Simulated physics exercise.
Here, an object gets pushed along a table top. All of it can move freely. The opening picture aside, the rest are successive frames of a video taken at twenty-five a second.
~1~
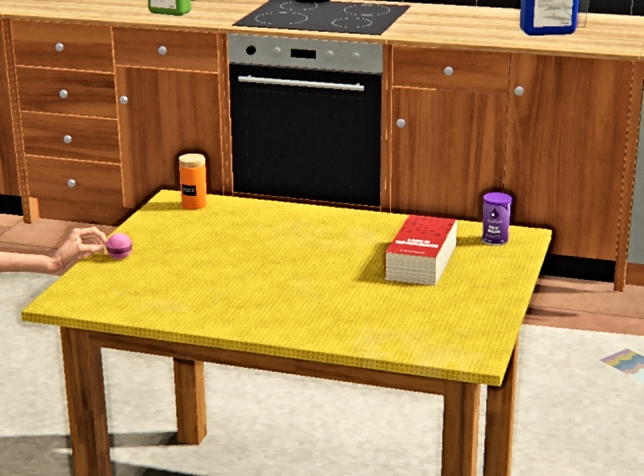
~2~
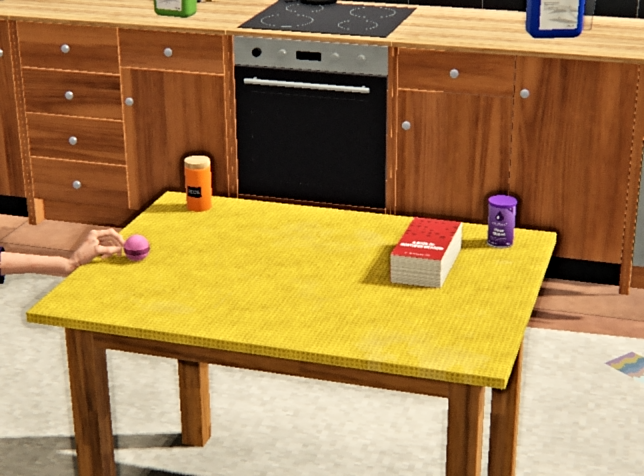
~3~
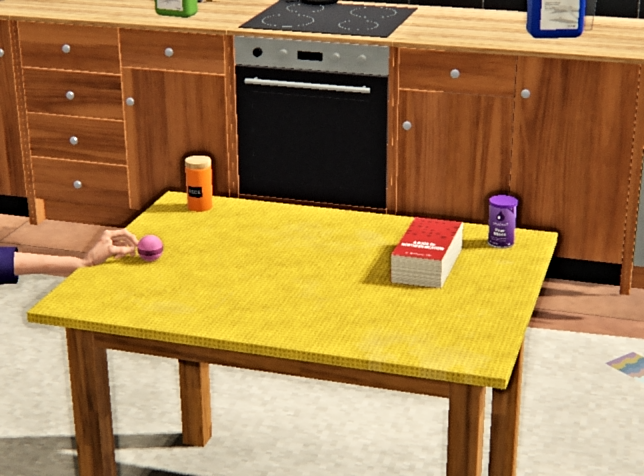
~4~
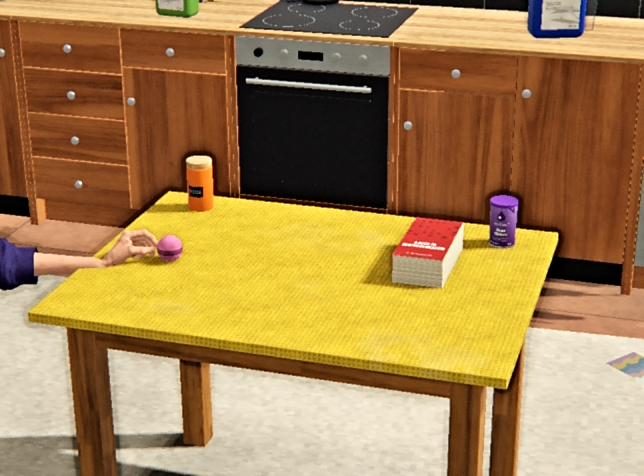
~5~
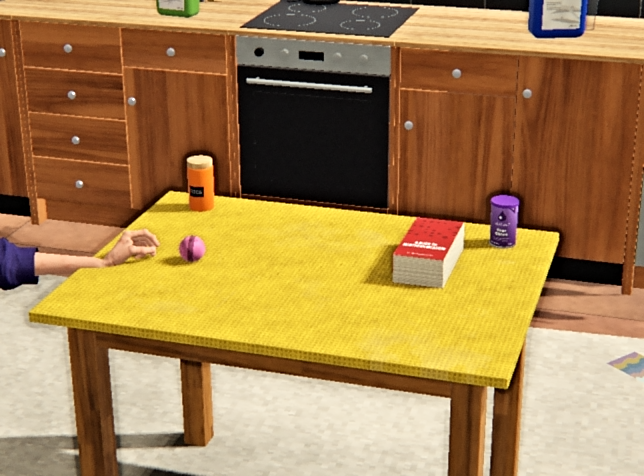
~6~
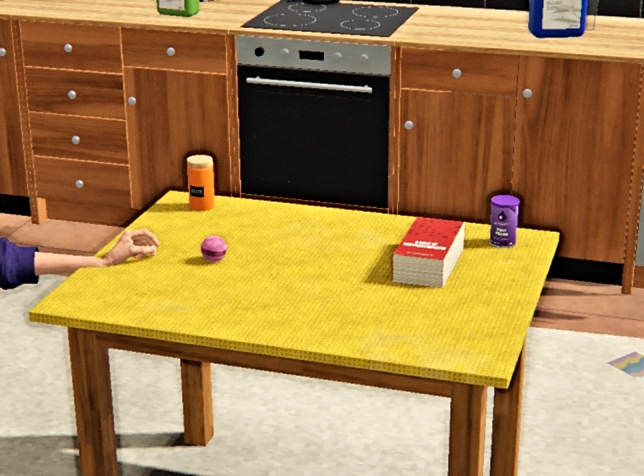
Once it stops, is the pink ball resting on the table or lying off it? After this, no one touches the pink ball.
Doesn't make it off.
Then, 0.20 s on from there, pink ball shifted well along near (319, 251).
Then, 0.50 s on from there, pink ball shifted well along near (379, 245).
In the end, moved from the start, pink ball. At the end, from the last picture's camera, pink ball near (358, 225).
